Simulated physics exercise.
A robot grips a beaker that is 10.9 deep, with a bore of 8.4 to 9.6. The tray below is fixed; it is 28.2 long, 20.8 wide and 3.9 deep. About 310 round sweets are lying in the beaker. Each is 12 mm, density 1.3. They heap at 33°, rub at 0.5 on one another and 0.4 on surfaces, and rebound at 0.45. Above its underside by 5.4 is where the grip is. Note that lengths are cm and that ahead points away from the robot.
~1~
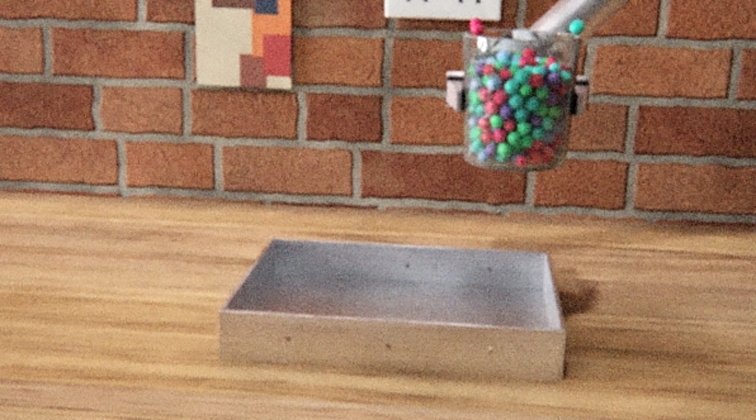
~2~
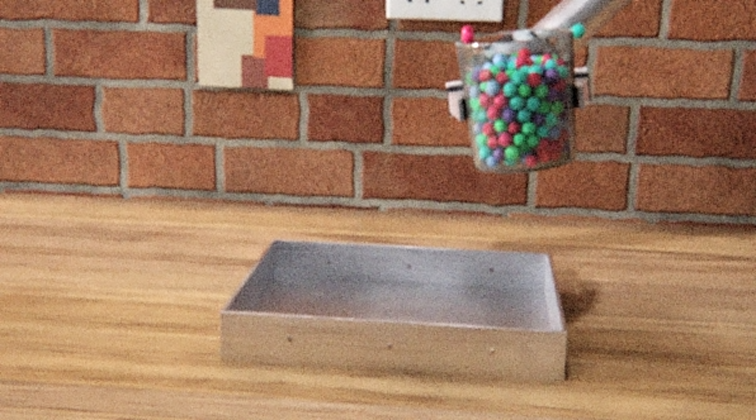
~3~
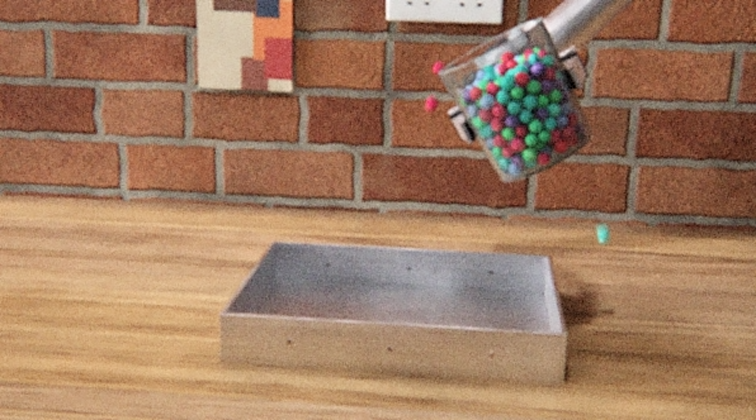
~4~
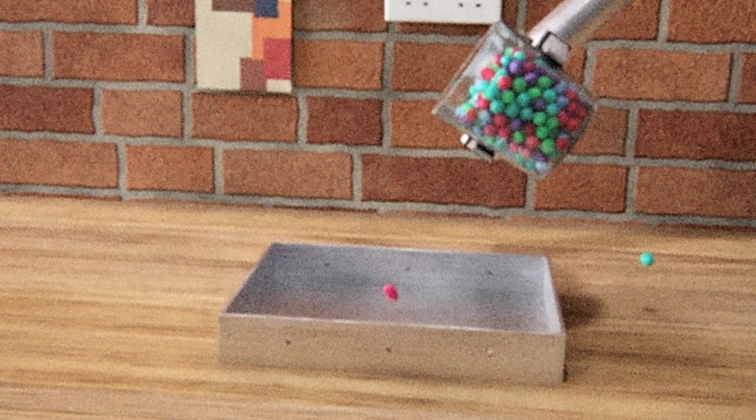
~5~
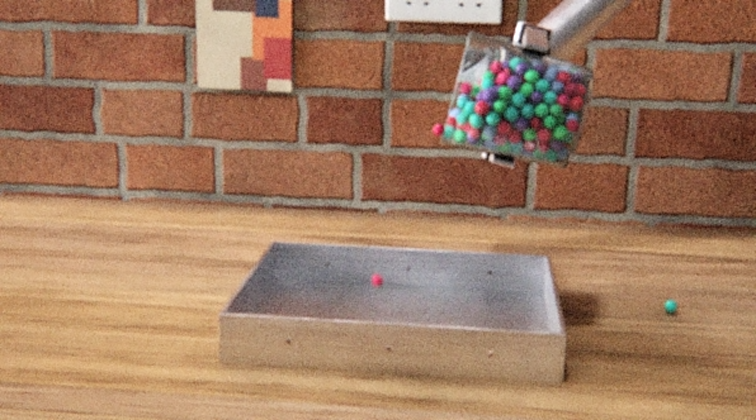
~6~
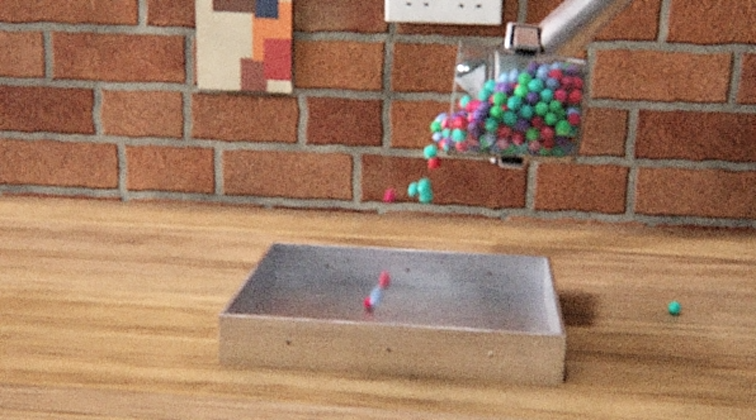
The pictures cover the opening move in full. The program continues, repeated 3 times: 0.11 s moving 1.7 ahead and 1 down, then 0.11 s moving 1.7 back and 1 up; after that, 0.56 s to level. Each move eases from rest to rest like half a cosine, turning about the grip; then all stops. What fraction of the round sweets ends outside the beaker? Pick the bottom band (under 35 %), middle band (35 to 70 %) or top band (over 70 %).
Middle band.
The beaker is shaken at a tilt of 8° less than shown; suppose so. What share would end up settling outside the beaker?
It would then be near 20 per cent.
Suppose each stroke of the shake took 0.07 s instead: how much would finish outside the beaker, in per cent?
45 %.
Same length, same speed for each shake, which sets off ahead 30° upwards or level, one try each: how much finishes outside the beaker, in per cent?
Result: Approx. 60 % and 60 %, one try each.
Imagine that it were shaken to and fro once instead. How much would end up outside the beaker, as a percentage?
Then roughly 20 percent.
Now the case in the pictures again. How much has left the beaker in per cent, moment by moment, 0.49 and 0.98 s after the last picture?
First it's 30 percent, and after that 45 percent.
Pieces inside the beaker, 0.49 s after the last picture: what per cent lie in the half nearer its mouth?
Close to 45 in a hundred.
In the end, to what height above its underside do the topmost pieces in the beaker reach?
I'd say close to 7.5 cm.
Then, 0.49 s later, tilted 86° forward, highest piece 22 above the table; 217 in the beaker, 74 in the tray, 1 on the table or floor, 17 in flight or on a rim.
Then, 0.98 s later, tilted 34° forward, highest piece 24 above the table; 170 in the beaker, 136 in the tray, 1 on the table or floor, 2 in flight or on a rim.
Then, 1.42 s later, level, highest piece 24 above the table; 170 in the beaker, 138 in the tray, 1 on the table or floor.
Then, 2.47 s later, level, highest piece 24 above the table; 170 in the beaker, 138 in the tray, 1 on the table or floor.
At rest, 170 in the beaker, 138 in the tray, 1 on the table or floor. That is 45 % outside the beaker.
